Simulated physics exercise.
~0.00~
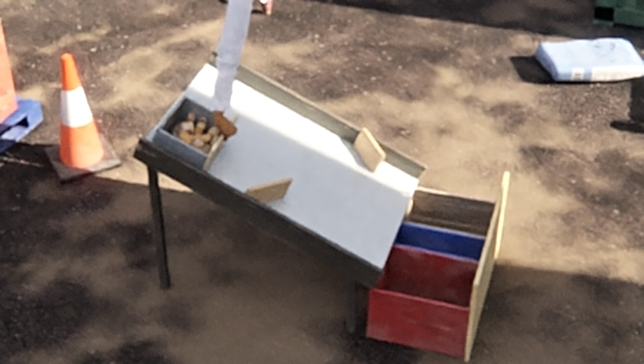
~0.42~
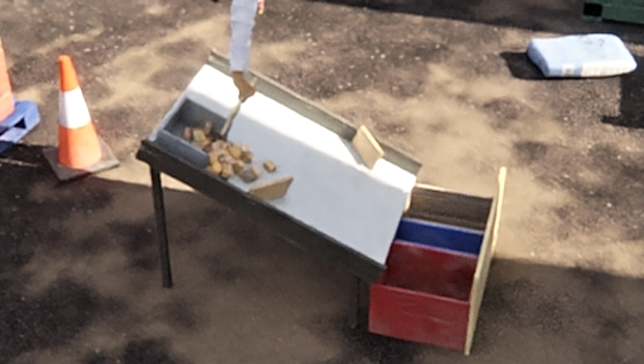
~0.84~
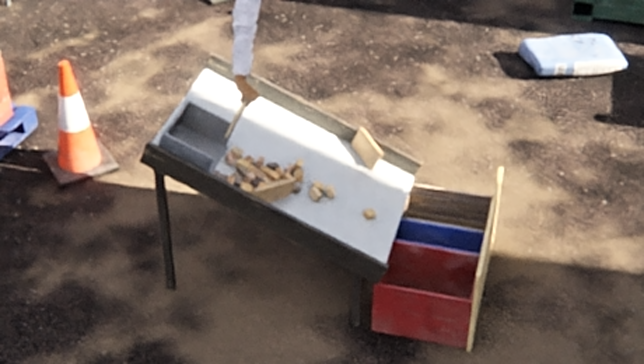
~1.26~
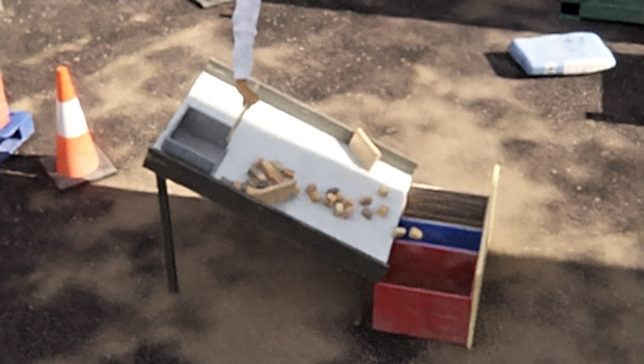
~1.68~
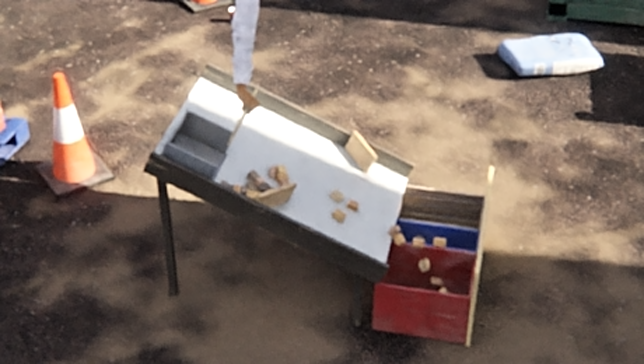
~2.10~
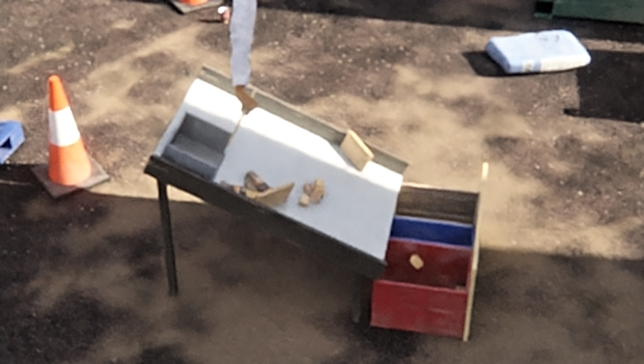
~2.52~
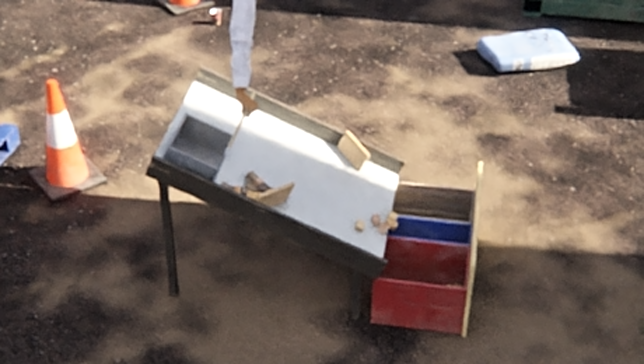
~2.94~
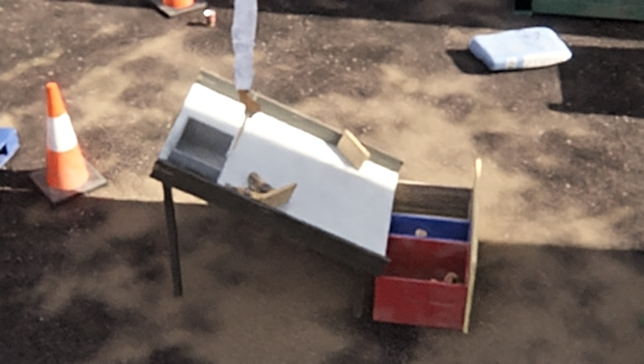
In this clip, a white-sleeved arm reaches to a grey pen atop a sloping white table, and wooden offcuts spill down past two angled boards. Many tumble off the foot towards the blue and red bins, while a few stay lodged behind the nearer board.
